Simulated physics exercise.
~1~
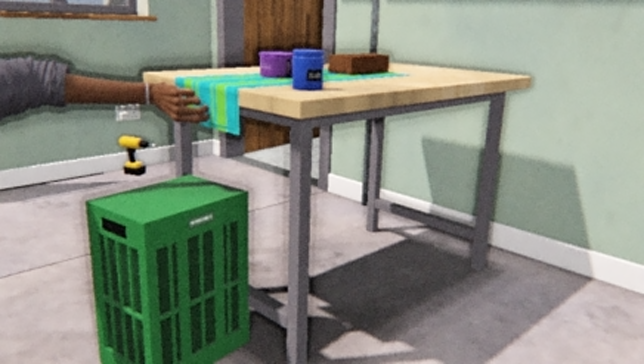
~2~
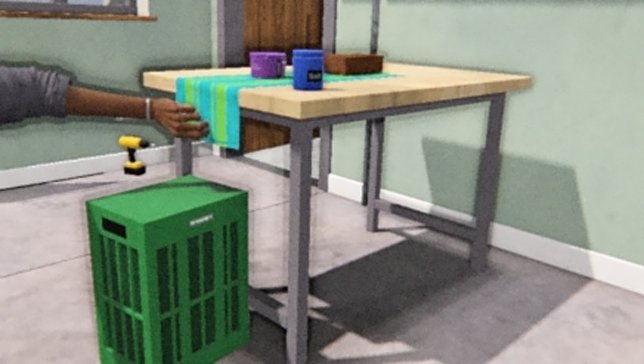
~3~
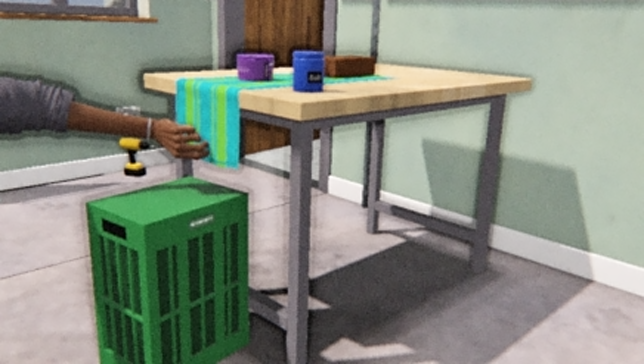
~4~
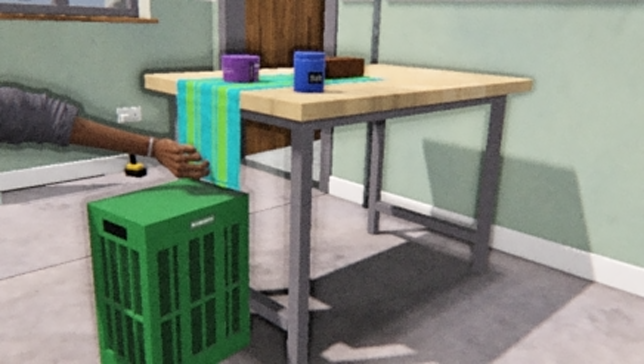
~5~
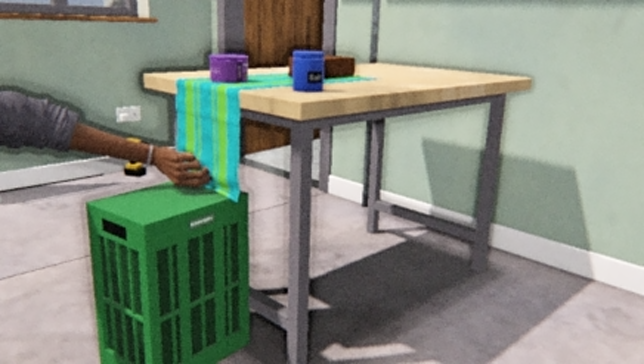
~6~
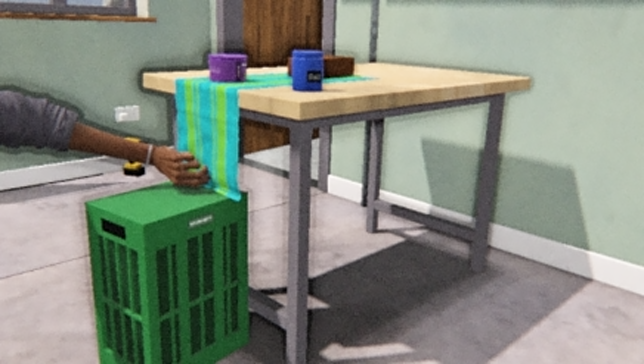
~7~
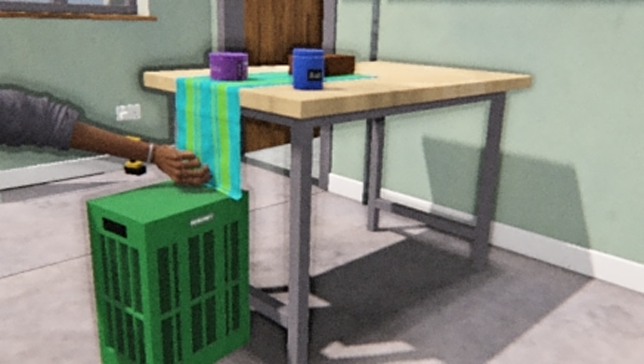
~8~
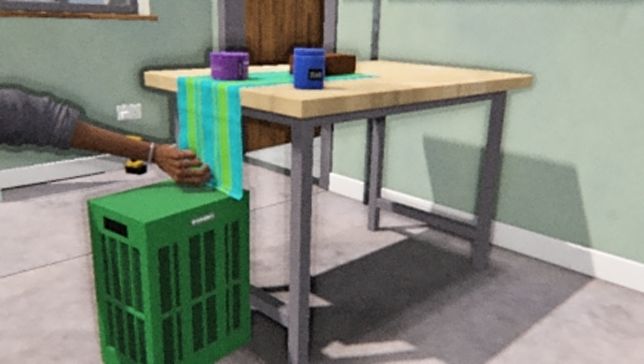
On a workbench, a hand pulls a turquoise cloth down, carrying a purple tub left.
